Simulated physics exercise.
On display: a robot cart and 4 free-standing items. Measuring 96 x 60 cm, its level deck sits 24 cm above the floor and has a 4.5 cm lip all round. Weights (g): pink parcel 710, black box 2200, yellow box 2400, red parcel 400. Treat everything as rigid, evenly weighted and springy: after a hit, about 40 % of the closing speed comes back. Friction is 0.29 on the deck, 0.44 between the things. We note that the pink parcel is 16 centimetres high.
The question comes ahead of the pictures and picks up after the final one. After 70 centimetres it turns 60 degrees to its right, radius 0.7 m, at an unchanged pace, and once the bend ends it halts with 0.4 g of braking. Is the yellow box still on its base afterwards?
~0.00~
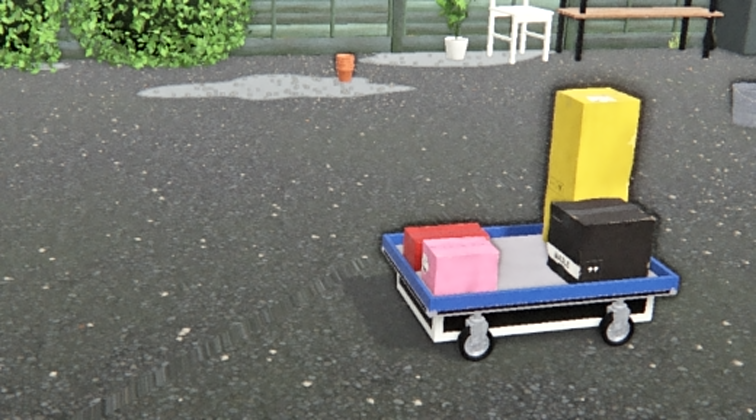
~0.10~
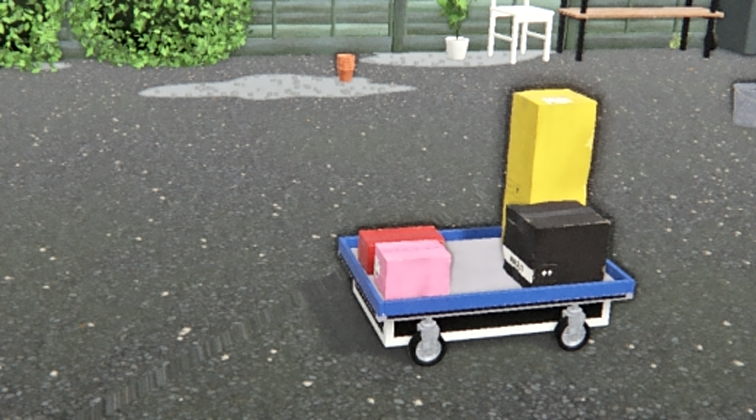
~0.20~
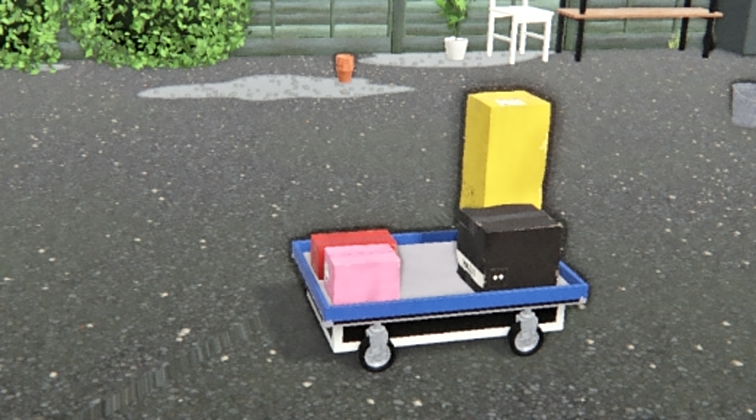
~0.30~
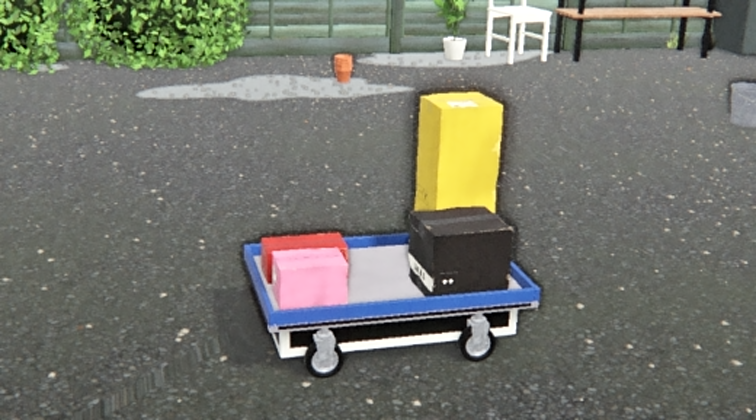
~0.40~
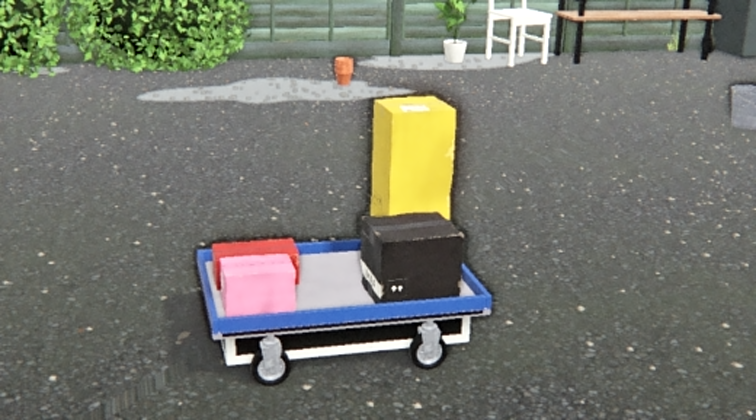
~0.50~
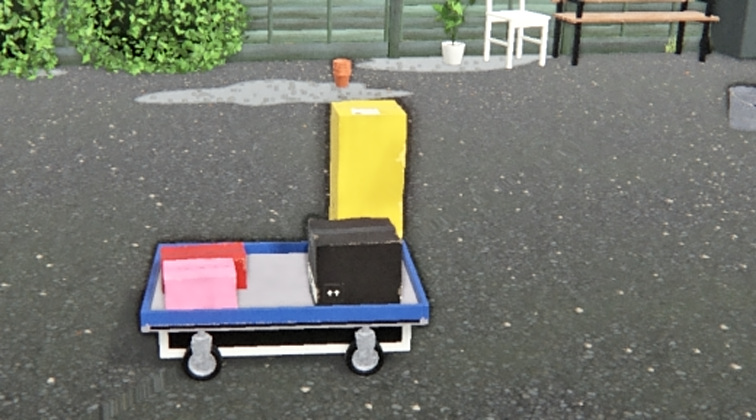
I expect it to stay vertical.
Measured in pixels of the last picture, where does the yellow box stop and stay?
Rest point: Near (127, 137).
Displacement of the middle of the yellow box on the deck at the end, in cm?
Start to finish, roughly 20 cm.
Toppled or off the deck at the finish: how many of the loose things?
Total count: 0.
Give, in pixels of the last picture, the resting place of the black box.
Around (73, 186).
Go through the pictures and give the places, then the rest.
In the first frame, 0 cm covered; yellow box (589, 173); pink parcel (459, 265).
In the second frame, 19 cm covered; pink parcel (412, 269).
In the third frame, 38 cm covered; black box (507, 250).
In the fourth frame, 57 cm covered; pink parcel (310, 278); black box (459, 253).
In the fifth frame, 76 cm covered; pink parcel (258, 284).
In the sixth frame, 95 cm covered, turned 9°; yellow box (366, 190); black box (354, 265).
After 0.70 s, 133 cm covered, turned 39°; yellow box slid 4 cm near (283, 188); red parcel slid 12 cm; pink parcel slid 9 cm.
After 0.90 s, 171 cm covered, turned 60°; yellow box slid 5 cm near (222, 173); red parcel slid 10 cm; pink parcel slid 5 cm.
After 1.20 s, 212 cm covered, turned 60°; yellow box slid 5 cm near (157, 148); pink parcel slid 5 cm; black box slid 4 cm.
At rest (2.0 s), not toppled but over 10 cm from the start, black box and yellow box; the other 2 in place, give or take 10 cm. In the last view, yellow box near (127, 137).
